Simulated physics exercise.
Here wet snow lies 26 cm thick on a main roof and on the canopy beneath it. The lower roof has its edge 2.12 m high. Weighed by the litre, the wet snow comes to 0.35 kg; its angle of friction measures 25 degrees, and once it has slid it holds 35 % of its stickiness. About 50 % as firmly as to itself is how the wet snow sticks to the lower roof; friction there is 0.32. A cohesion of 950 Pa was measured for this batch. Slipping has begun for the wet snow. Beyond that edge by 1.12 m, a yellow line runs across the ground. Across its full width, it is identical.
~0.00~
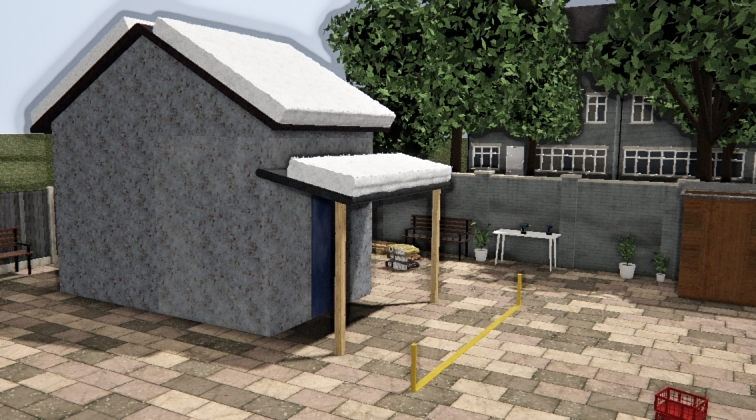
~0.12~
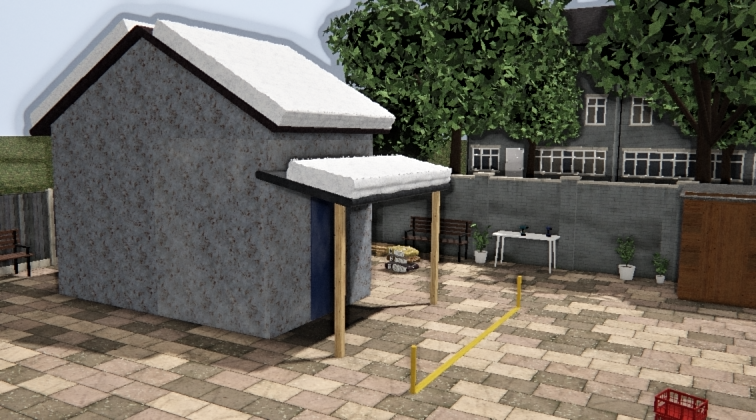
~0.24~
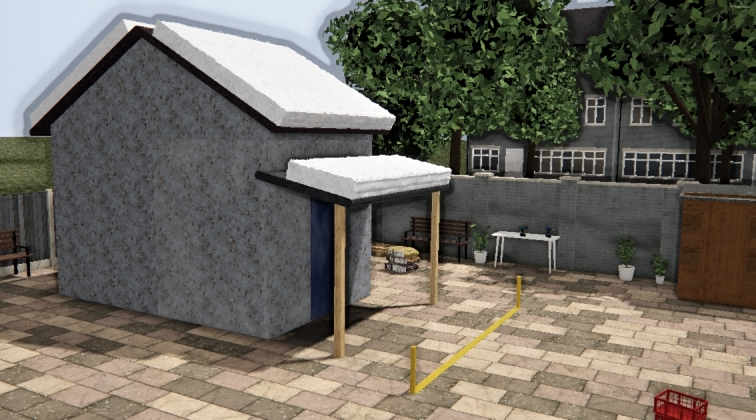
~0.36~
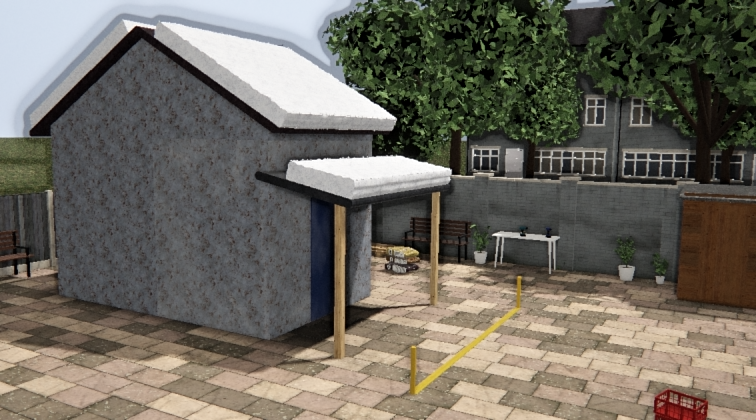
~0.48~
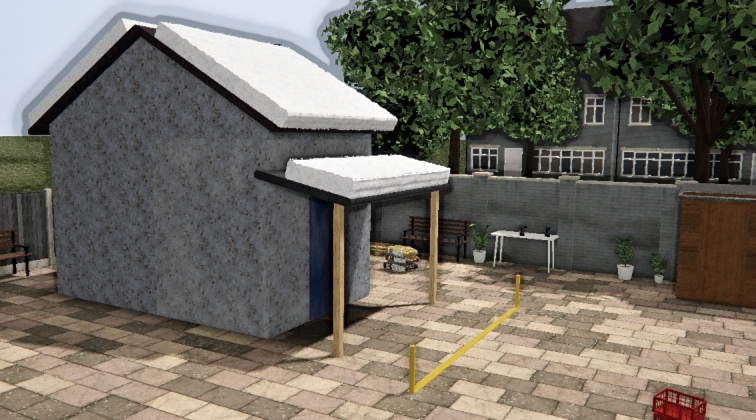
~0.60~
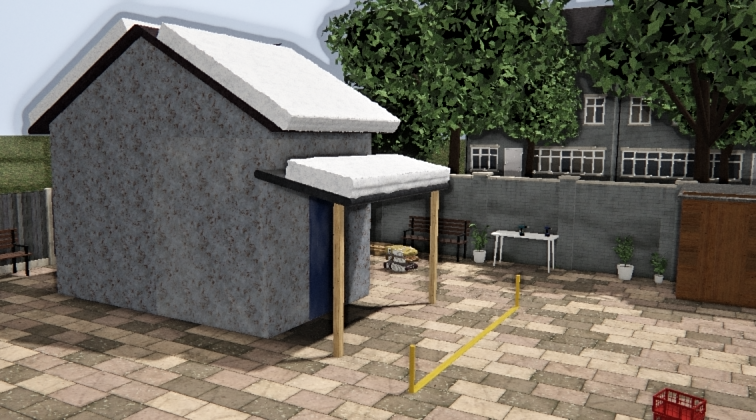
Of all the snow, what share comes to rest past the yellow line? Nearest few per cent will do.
I would say 5 percent of it lands past the line.
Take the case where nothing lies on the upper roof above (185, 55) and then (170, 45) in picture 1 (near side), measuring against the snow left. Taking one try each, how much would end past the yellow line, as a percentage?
0 %, then 7 %.
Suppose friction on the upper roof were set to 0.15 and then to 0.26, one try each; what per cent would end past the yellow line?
Roughly 40 per cent first, roughly 20 per cent second.
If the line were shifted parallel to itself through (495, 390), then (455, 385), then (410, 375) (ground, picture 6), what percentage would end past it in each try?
I'd guess near 0 %, then near 0 %, and near 14 % on the last try.
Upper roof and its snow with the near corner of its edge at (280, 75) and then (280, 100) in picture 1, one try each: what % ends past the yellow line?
45 %, then 25 %.
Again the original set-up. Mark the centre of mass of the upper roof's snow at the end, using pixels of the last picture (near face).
The middle is near (352, 272) in that view.
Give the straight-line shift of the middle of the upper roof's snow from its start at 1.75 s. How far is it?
Distance from start: Around 1.4 m.
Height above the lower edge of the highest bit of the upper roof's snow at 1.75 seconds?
1.7 m or thereabouts.
By 1.12 s, none is below the lower edge and 0 % is past the line.
By 1.75 s, none is below the lower edge and 0 % is past the line.
By 2.37 s, 4 % is below the lower edge and 0 % is past the line.
By 3.00 s, 29 % is below the lower edge and 1 % is past the line.
By 5.10 s, at the end, 51 % is below the lower edge and 5 % is past the line.
